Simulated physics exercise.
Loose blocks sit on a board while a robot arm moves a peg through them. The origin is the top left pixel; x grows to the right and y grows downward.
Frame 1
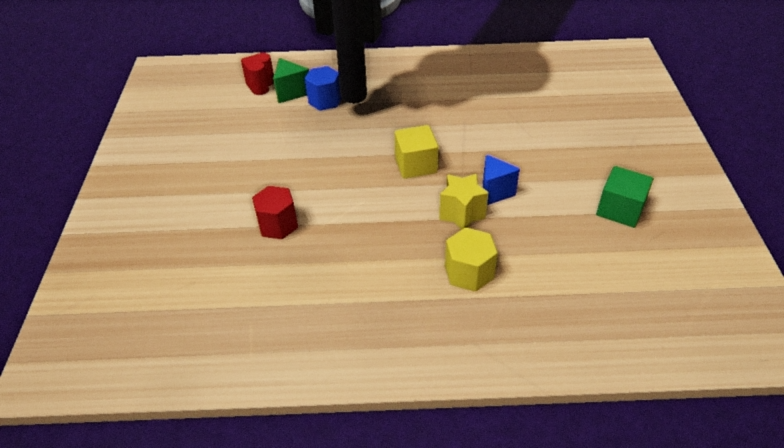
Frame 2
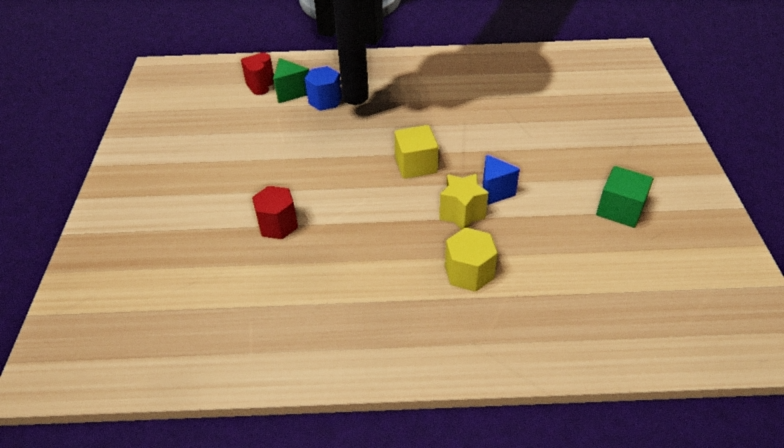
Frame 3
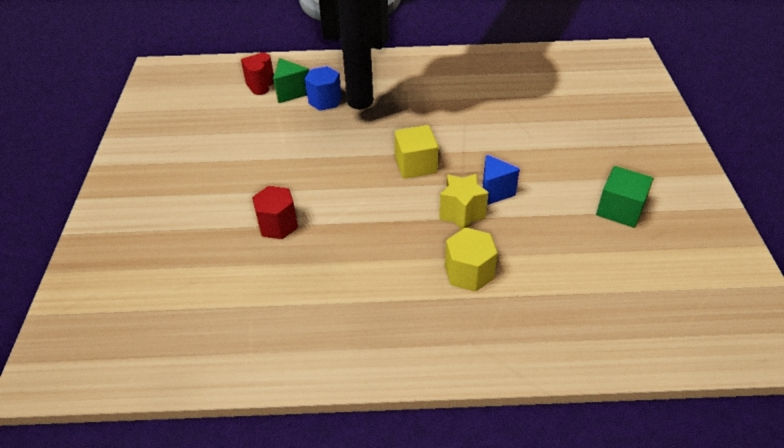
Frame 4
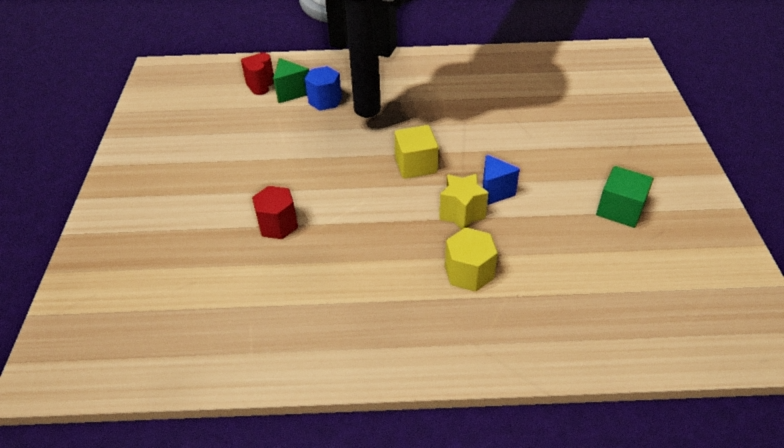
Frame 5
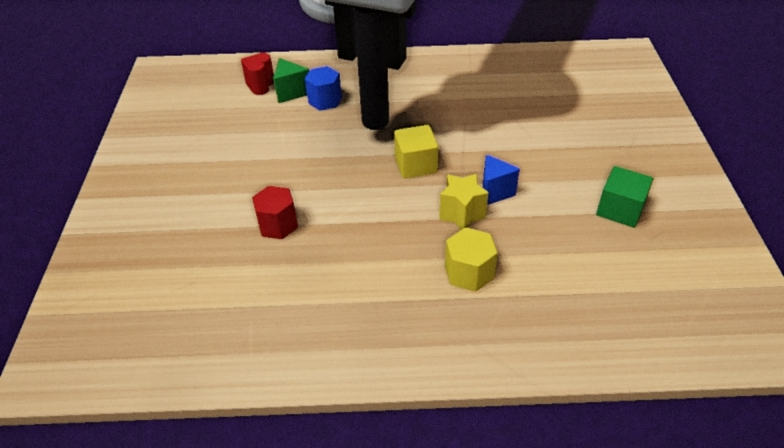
A black robot arm reaches in from the top of a pale striped wooden board on purple cloth, seen from above at an angle. Red, green and blue blocks sit at upper left, a red one at left, yellow ones and a blue triangle near the middle, and a green one at right. The peg slides slightly down and right toward the yellow square, while the blocks and camera stay still.
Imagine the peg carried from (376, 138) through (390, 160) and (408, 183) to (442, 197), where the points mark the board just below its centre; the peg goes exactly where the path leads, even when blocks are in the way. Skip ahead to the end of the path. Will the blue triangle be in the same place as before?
Short answer: Yes.
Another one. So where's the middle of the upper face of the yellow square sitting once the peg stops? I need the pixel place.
I think it will end close to (467, 154).
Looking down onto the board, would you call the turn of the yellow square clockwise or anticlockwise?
Bird's-eye view: Counterclockwise.
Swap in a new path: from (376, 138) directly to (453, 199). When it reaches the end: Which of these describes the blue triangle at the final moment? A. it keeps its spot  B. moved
I'll go with B - moved.
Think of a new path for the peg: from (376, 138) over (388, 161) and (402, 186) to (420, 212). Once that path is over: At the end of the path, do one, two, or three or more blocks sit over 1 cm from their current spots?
Blocks displaced: 1.
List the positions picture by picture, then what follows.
The first picture shows tip of the peg at (354, 97), middles of tops, yellow square at (416, 138), yellow star block at (464, 187), blue triangle at (498, 167).
The second picture shows peg at (356, 99), nothing pushed.
The third picture shows peg at (360, 103), nothing pushed.
The fourth picture shows peg at (368, 111), nothing pushed.
The fifth picture shows peg at (376, 123), yellow square at (416, 138), yellow star block at (464, 187), blue triangle at (498, 167).
On the path given first. One third of the way, peg at (390, 146); yellow square at (426, 144), turned 15° anticlockwise.
Two thirds of the way, peg at (408, 169); yellow square at (443, 152), turned 70° anticlockwise.
At the end, peg at (442, 183); yellow square at (467, 154), turned 130° anticlockwise; yellow star block at (470, 191); blue triangle unmoved.
